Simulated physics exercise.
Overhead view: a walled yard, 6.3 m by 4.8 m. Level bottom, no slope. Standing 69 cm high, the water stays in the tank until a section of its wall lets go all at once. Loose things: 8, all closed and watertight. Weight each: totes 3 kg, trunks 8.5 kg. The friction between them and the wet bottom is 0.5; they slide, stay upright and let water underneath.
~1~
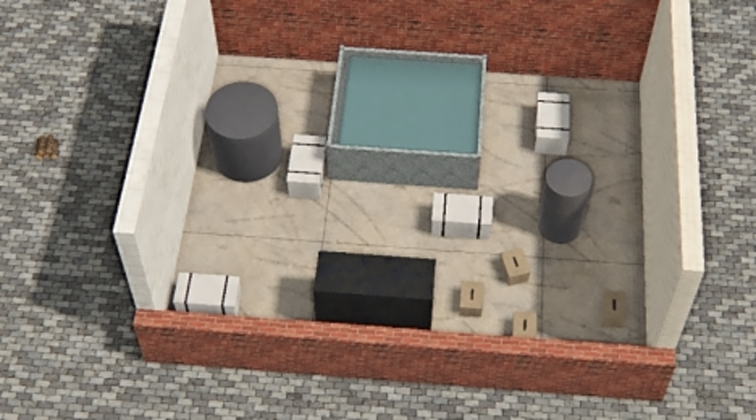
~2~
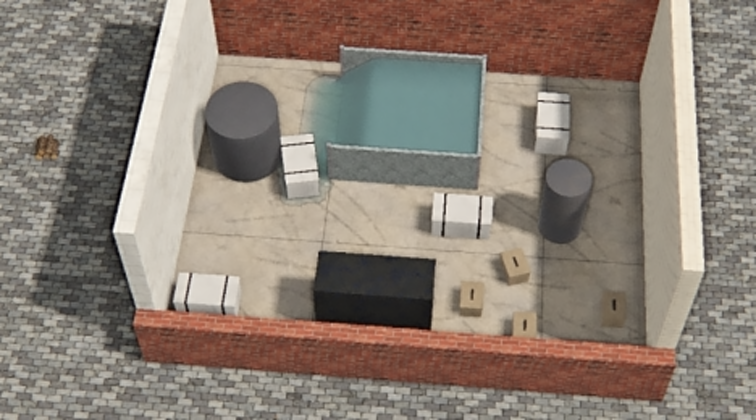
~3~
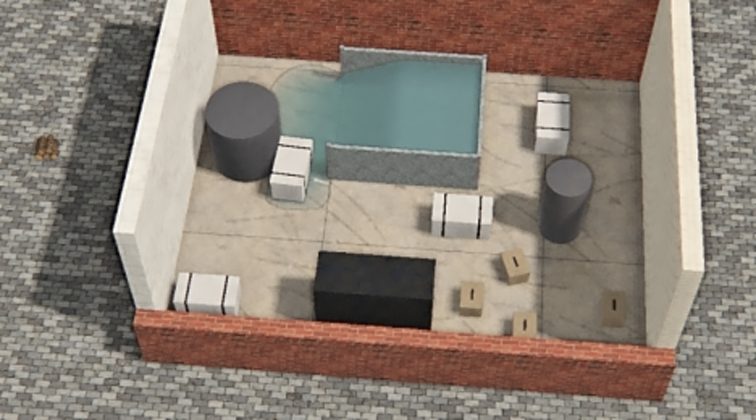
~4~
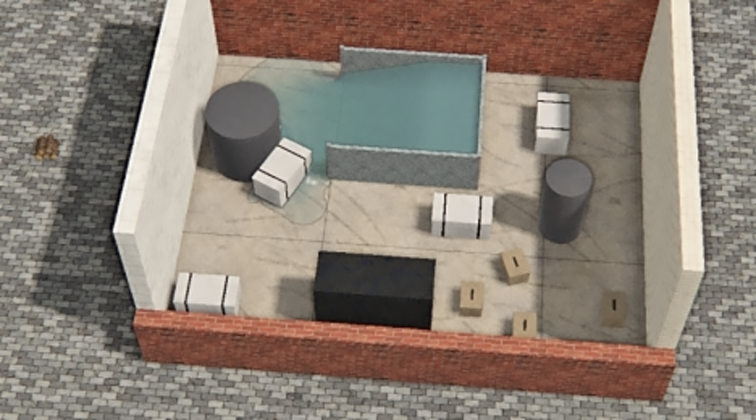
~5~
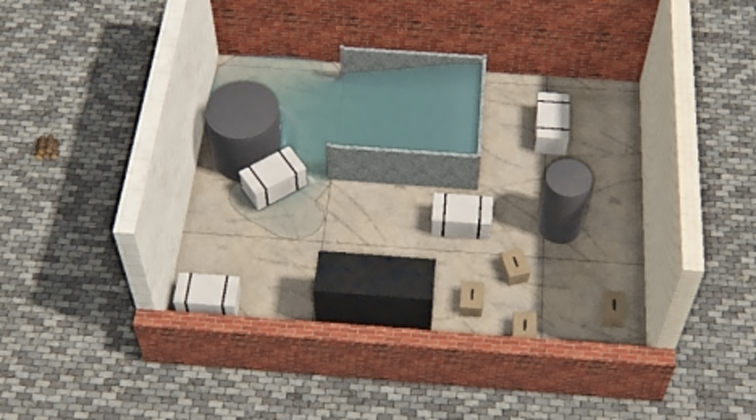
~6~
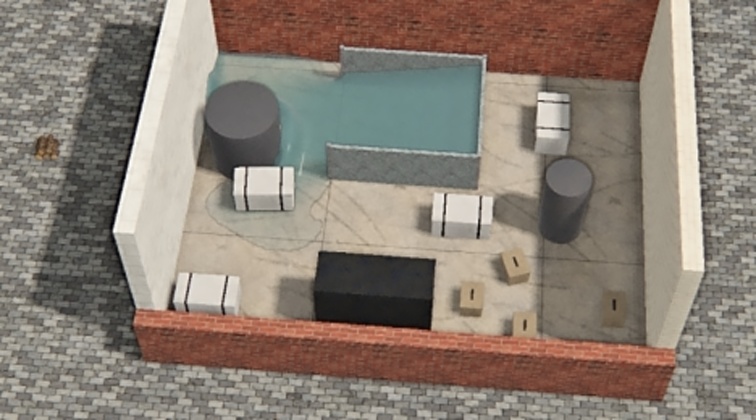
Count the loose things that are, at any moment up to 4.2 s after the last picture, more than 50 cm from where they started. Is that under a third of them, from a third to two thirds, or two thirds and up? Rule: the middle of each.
Share: Middle third.
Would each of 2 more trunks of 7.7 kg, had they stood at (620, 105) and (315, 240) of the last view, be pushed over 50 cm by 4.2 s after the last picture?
First exceeds it, then exceeds it.
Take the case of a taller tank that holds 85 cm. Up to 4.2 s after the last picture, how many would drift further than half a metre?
Then 5 of them.
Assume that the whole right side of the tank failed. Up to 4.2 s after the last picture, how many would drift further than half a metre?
In that case 6 of them.
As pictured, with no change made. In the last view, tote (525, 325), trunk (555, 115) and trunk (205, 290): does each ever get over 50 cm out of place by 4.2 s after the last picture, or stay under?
The first is beyond the limit, the second inside the limit, and the third beyond the limit.
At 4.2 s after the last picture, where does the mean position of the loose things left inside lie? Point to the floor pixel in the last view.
Centred roughly on (484, 261).
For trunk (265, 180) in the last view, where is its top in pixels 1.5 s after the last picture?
Estimated pixel: Around (204, 259).
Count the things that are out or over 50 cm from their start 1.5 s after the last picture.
Count then: 1.
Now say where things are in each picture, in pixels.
In the first frame, a trunk at (307, 159), on the bottom; a tote at (472, 295) rests on the ground; water covers 3.4 m2; 0 of 8 have shifted.
In the second frame, a trunk at (299, 158) rests on the ground, 10 cm from its start; a tote at (472, 295), on the bottom; water covers 4.3 m2; 1 of 8 have shifted.
In the third frame, a trunk at (291, 161), on the bottom, 22 cm from its start; a tote at (472, 295) rests on the ground; water covers 5.5 m2; 1 of 8 have shifted.
In the fourth frame, a trunk at (282, 164) rests on the ground, 36 cm from its start; a tote at (472, 295), on the bottom; water covers 6.6 m2; 1 of 8 have shifted.
In the fifth frame, a trunk at (273, 170), on the bottom, 52 cm from its start; a tote at (472, 295) rests on the ground; 7.5 m2 under water; 1 of 8 have shifted.
In the sixth frame, a trunk at (264, 181), on the bottom, 71 cm from its start; a tote at (472, 295), on the bottom; water covers 8.0 m2; 1 of 8 have shifted.
Then, 0.4 s after the last picture 1 of 8 are over 50 cm from their spots; 0 afloat.
Then, 1.5 s after the last picture 1 of 8 are over 50 cm from their spots; 2 afloat.
Then, 2.8 s after the last picture 2 of 8 are over 50 cm from their spots; 2 afloat.
Then, 4.2 s after the last picture 3 of 8 are over 50 cm from their spots, and 3 have been at some point; 2 afloat.
